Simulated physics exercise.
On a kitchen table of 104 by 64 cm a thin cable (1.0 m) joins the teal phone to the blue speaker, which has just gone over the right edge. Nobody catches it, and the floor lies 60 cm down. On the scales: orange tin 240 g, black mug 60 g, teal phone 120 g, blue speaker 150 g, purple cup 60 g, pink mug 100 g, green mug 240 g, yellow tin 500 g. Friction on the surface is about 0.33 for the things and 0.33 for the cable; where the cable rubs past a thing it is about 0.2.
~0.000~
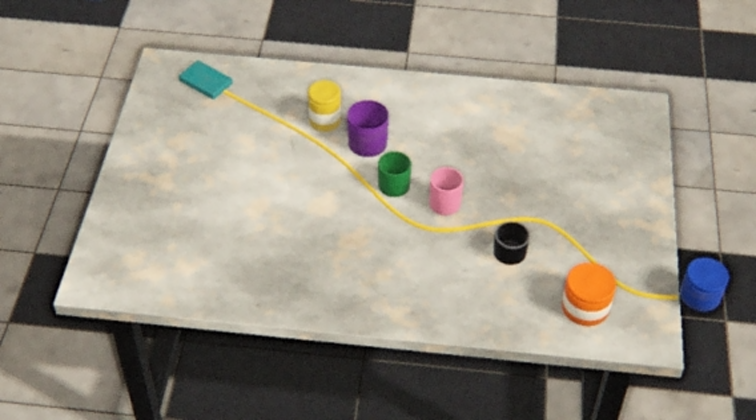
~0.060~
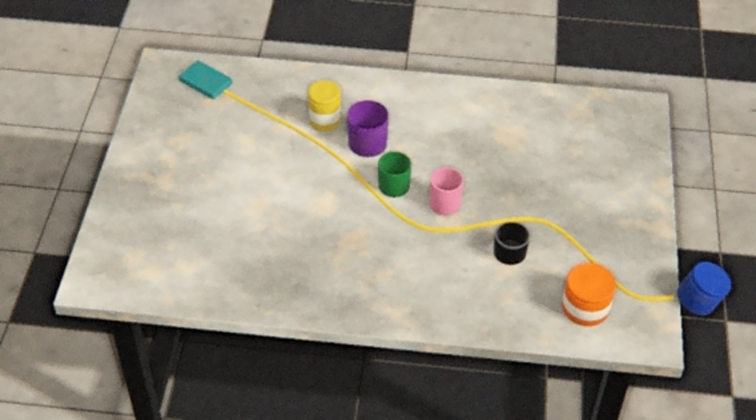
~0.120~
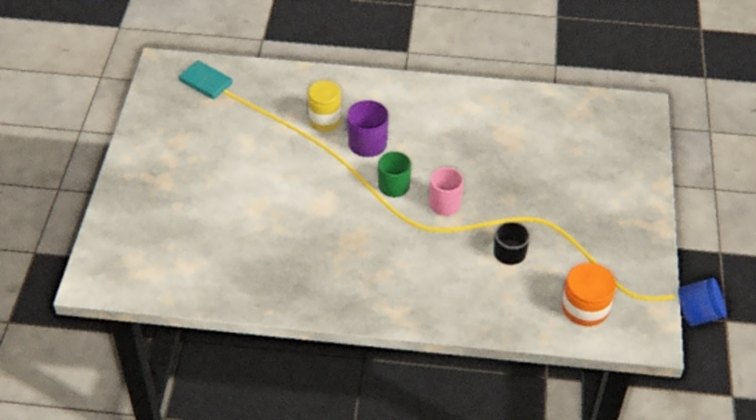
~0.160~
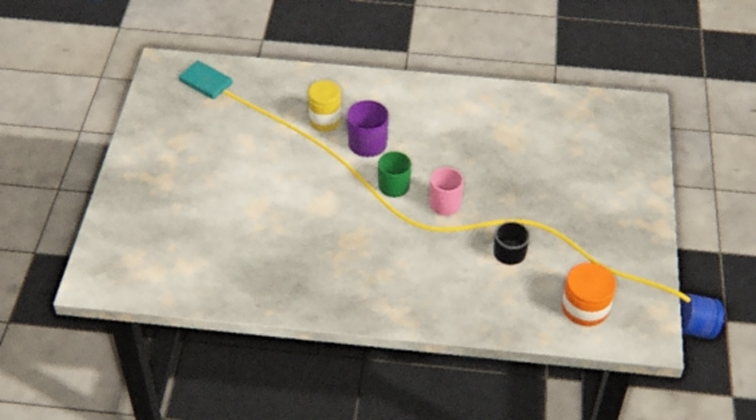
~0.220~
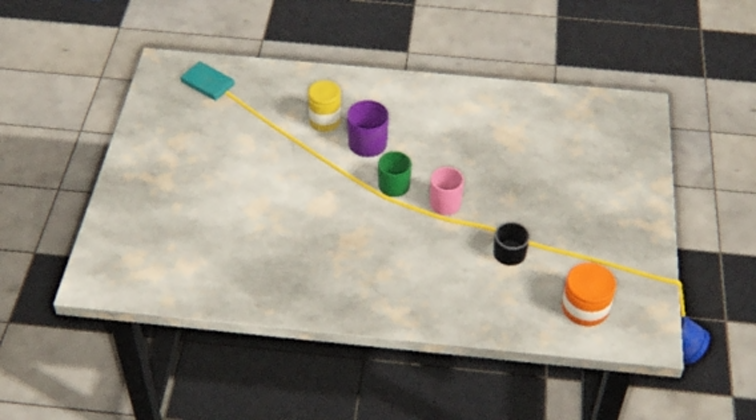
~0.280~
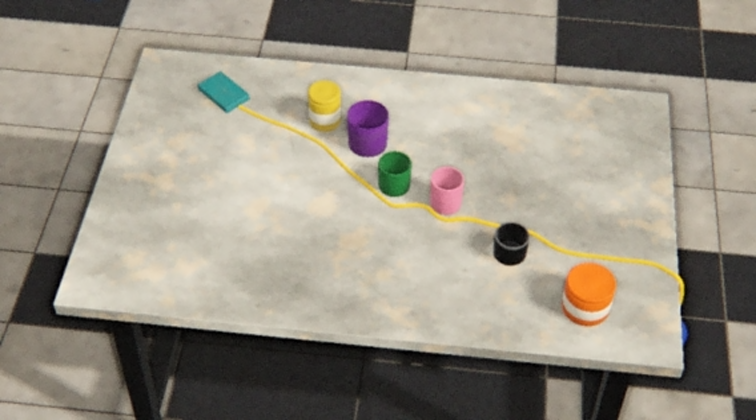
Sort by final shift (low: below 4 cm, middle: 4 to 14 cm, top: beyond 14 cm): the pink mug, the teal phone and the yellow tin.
In order: The pink mug hardly moves; the teal phone reaches the top band; the yellow tin barely shifts.
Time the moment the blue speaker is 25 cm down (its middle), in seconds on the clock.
That is: 0.46 s.
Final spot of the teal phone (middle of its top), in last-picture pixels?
Around (378, 205).
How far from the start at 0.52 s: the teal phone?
Teal phone 20 cm.
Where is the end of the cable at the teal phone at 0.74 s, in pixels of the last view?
Near (339, 171).
At 0.5 s, the cable's tail end at (294, 140); teal phone 19 cm off its start, blue speaker over the edge.
At 0.7 s, the cable's tail end at (339, 171); teal phone 30 cm off its start, blue speaker over the edge.
At 1.0 s, the cable's tail end at (388, 204); teal phone 42 cm off its start at (364, 190), blue speaker over the edge, green mug 2 cm off its start at (408, 163).
At 1.2 s, the cable's tail end at (404, 212); teal phone 46 cm off its start, blue speaker over the edge, green mug 3 cm off its start.
At 2.4 s, the cable's tail end at (404, 212); teal phone 46 cm off its start at (378, 205), pink mug 1 cm off its start at (449, 177), yellow tin 0 cm off its start at (324, 91), blue speaker over the edge.
